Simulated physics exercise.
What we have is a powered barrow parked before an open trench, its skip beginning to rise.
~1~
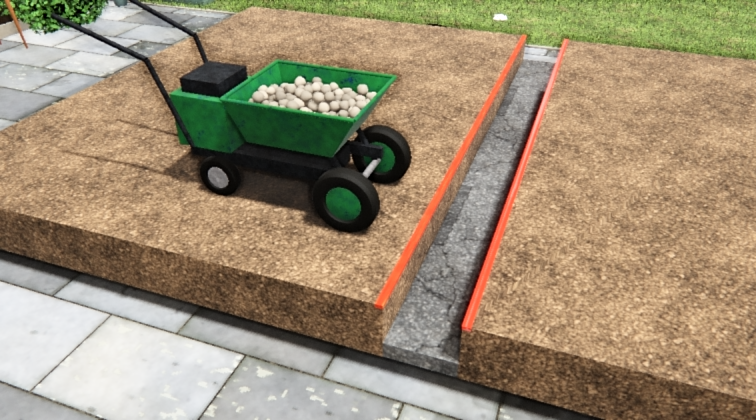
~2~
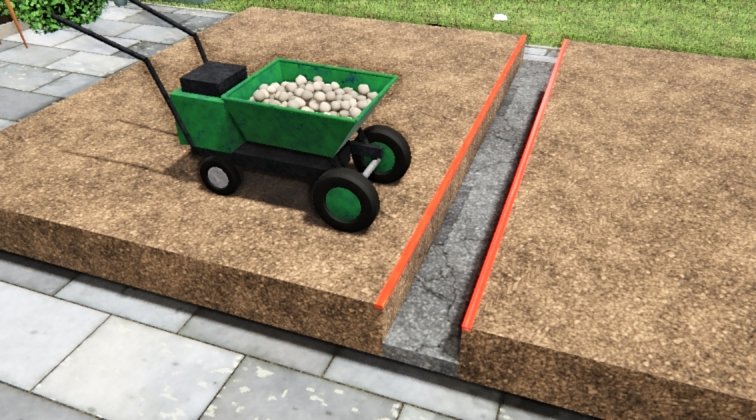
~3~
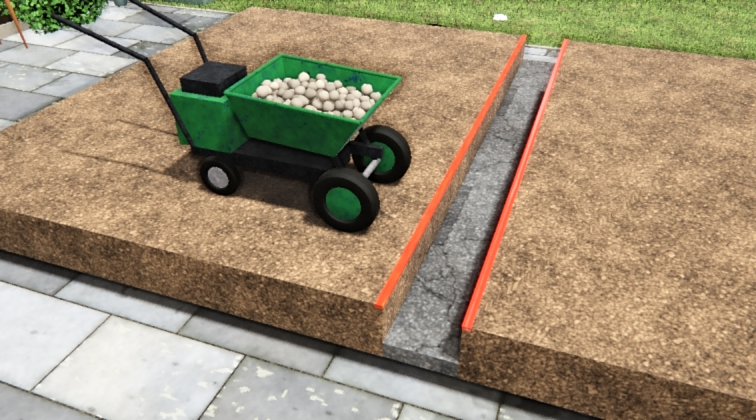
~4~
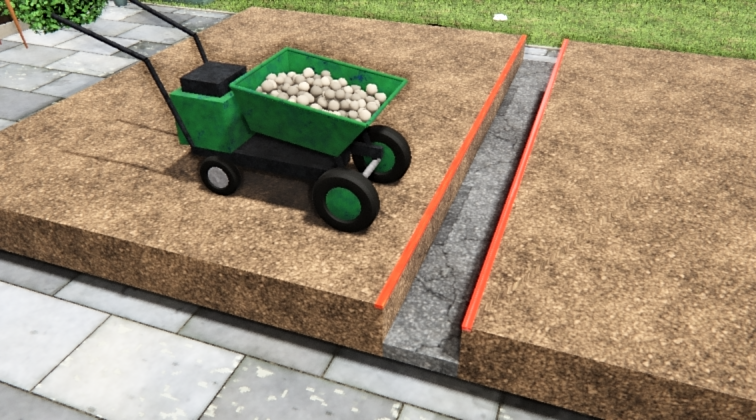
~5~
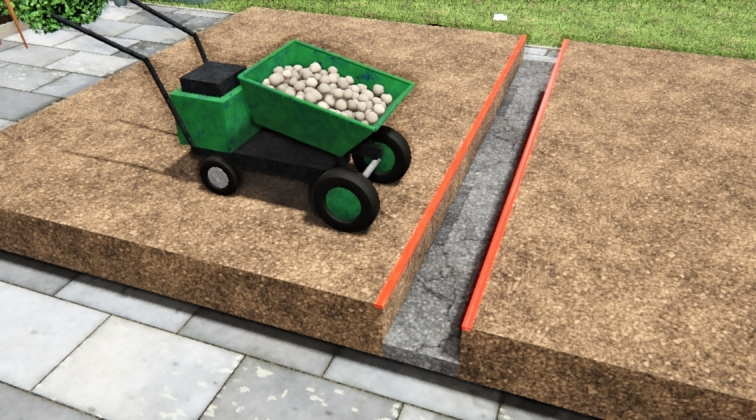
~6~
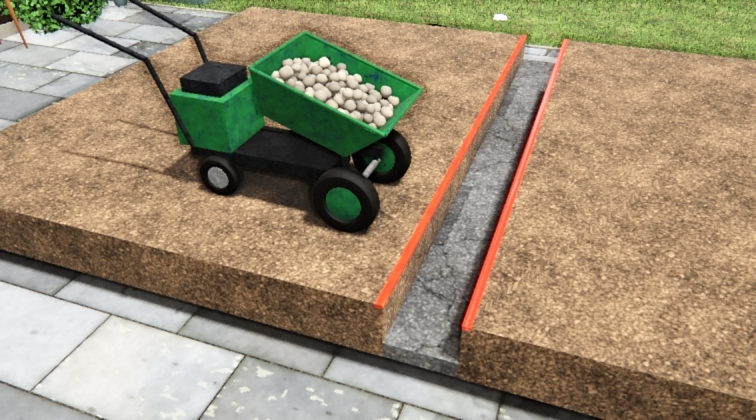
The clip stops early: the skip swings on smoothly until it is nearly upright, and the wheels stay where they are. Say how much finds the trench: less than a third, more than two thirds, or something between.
Between the edges lies over two thirds of the load.
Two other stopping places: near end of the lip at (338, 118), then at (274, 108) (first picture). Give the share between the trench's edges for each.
First some 100, then 50 per cent.
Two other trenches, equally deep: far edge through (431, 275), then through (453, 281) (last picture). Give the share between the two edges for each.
Roughly 10 per cent, and 40 per cent.
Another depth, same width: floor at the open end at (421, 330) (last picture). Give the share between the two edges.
Roughly 70 in a hundred.
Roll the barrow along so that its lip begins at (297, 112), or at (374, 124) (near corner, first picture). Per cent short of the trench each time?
Near 20 % and 0 %.
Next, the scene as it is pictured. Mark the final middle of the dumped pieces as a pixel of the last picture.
Close to (474, 252).
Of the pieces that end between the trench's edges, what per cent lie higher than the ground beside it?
Close to 0 per cent.
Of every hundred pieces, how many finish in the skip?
Some 0 per cent.
Just after the last frame, skip tipped steeply; every one in the skip.
A moment on, skip tipped right over; the larger part in the skip; about a tenth in or heaped over the trench; about a tenth falling.
Further on, skip tipped right over; roughly a quarter in the skip; roughly two thirds in or heaped over the trench; about a tenth beyond it; just a few falling.
When it is over, skip tipped right over; the larger part in or heaped over the trench; roughly a quarter beyond it.
